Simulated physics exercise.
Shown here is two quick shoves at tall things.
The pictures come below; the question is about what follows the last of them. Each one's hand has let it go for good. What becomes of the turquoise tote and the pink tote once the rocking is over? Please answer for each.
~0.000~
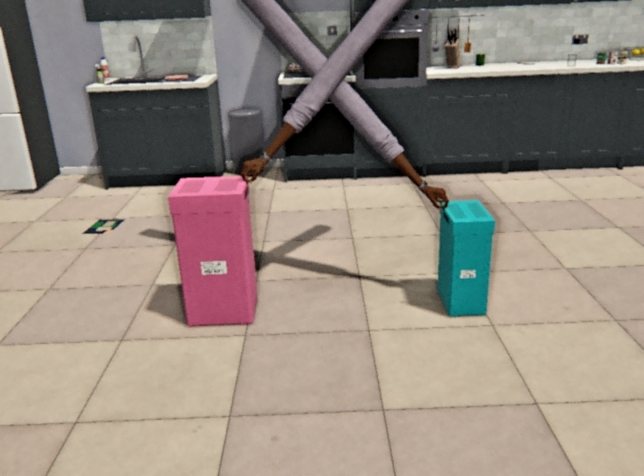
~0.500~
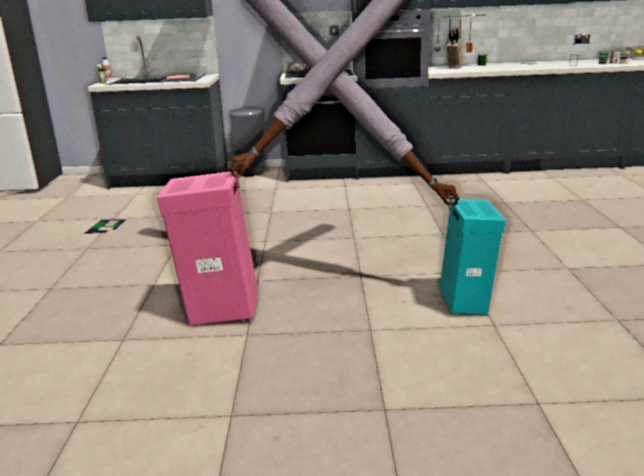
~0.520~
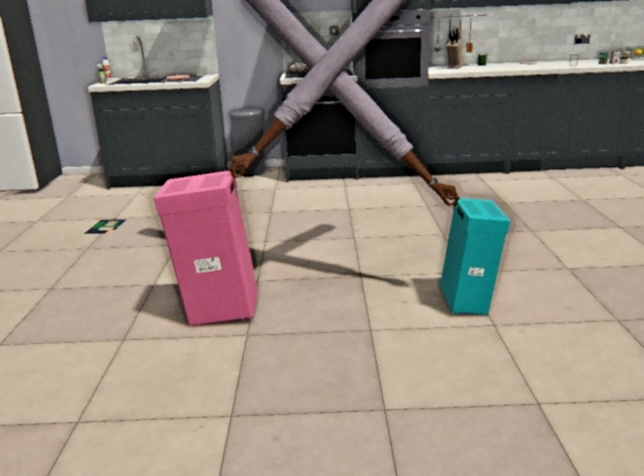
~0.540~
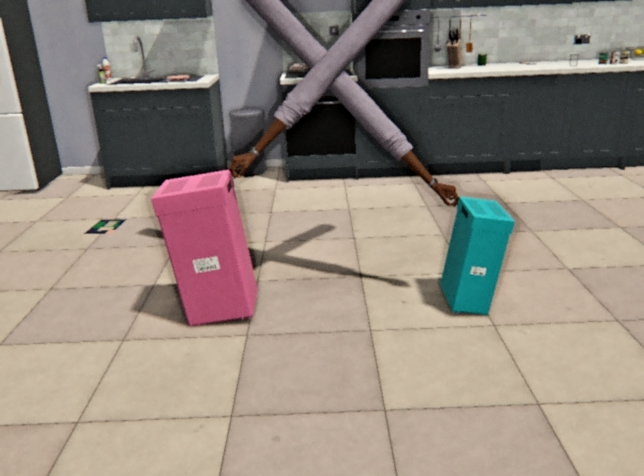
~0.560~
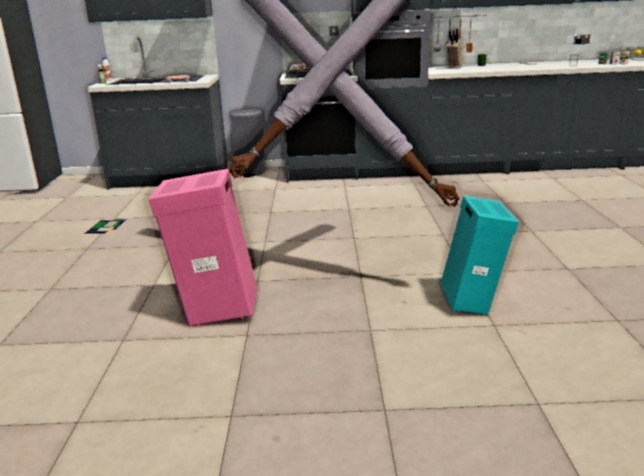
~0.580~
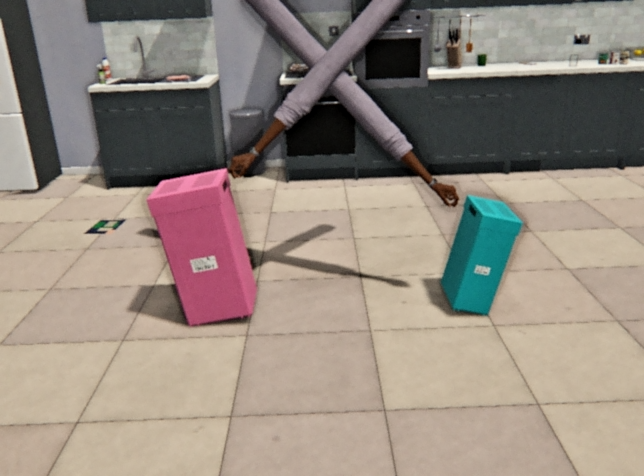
In the end the turquoise tote goes over, the pink tote comes back upright.
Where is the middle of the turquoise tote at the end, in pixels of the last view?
Look close to (532, 284) and you'll find its middle.
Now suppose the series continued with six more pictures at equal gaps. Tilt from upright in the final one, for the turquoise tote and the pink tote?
Close to 25° and near 10° off vertical, respectively.
Around 0.80 s, turquoise tote 37° off upright near (499, 256); pink tote 9° off upright near (207, 248).
Around 0.96 s, turquoise tote 64° off upright near (521, 266); pink tote upright near (220, 251).
Around 1.12 s, turquoise tote on its side near (532, 280); pink tote 4° off upright near (224, 250).
Finally (2.0 s), the turquoise tote falls over, near (532, 284); the pink tote rocks back upright, near (219, 252).
